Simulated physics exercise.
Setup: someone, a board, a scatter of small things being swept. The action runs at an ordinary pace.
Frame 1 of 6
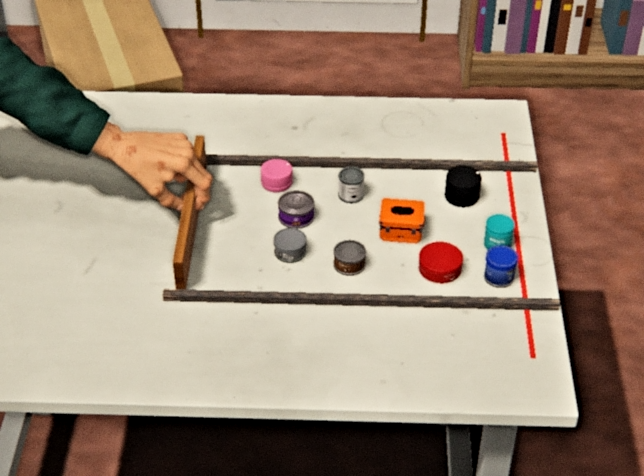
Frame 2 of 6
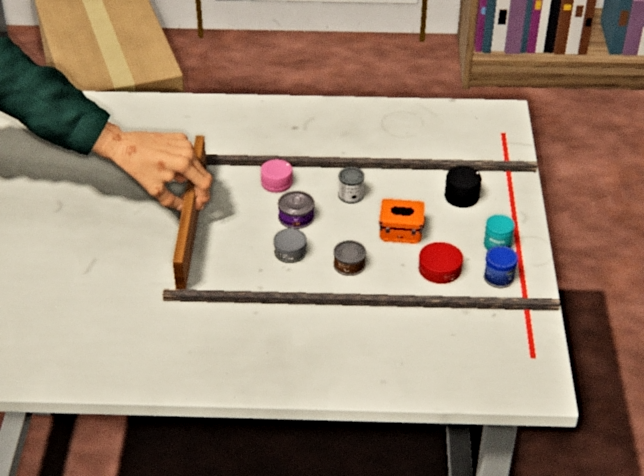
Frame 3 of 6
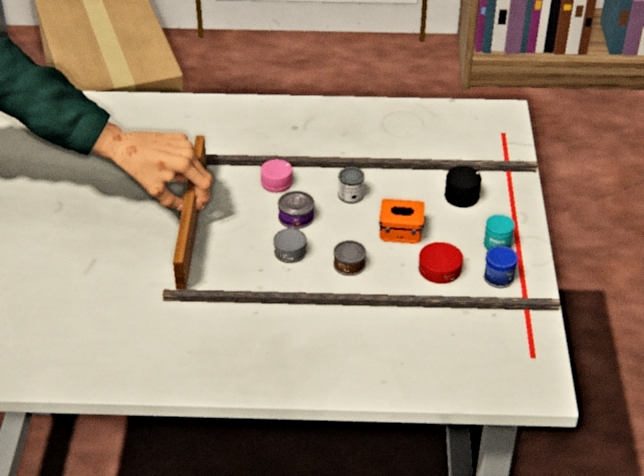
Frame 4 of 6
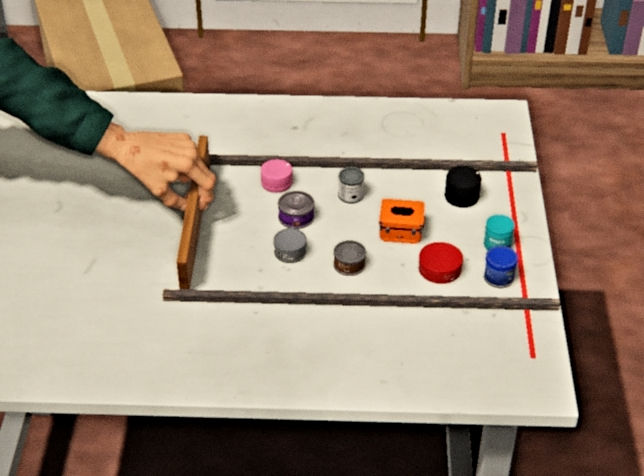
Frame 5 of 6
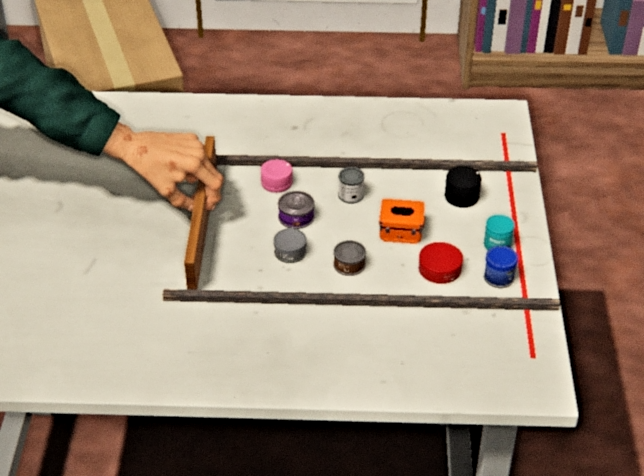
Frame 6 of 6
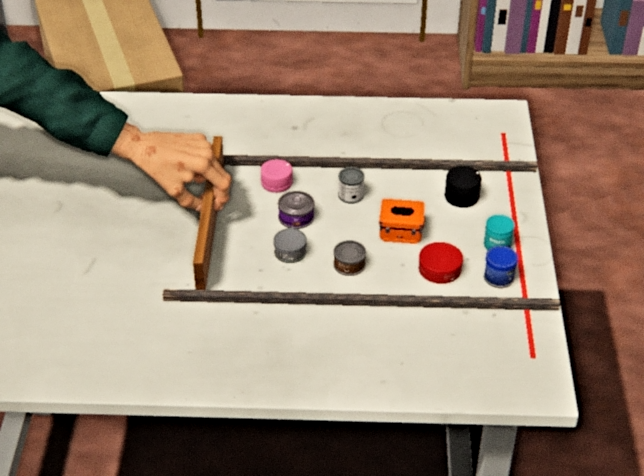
Wooden board held by a hand edging slightly right between two dark rails, small tubs and an orange case ahead staying still.
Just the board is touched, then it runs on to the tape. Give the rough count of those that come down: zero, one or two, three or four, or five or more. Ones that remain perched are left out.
Pieces going over the end will number five at least.
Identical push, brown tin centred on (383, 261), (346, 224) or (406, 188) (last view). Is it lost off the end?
In sequence: It stays; it stays; it goes.
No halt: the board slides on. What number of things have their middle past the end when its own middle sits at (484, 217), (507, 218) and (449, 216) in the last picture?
That makes 2, 5, 0.
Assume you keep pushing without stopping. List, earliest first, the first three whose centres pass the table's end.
Order, earliest first: Blue pot, turquoise tub, red tub.
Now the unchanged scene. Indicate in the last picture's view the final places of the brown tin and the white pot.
In the last view, the middles sit near (539, 271) and near (526, 191).
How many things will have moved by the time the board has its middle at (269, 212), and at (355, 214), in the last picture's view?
One spot: 1. Other spot: 6.
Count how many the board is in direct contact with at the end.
5.
Early on, none off yet; turquoise tub at rest near (499, 235); blue pot at rest near (501, 267); black lid at rest near (463, 187).
Finally, the number that fall off is five or more; lost, orange case, red tub, black lid, blue pot and turquoise tub.
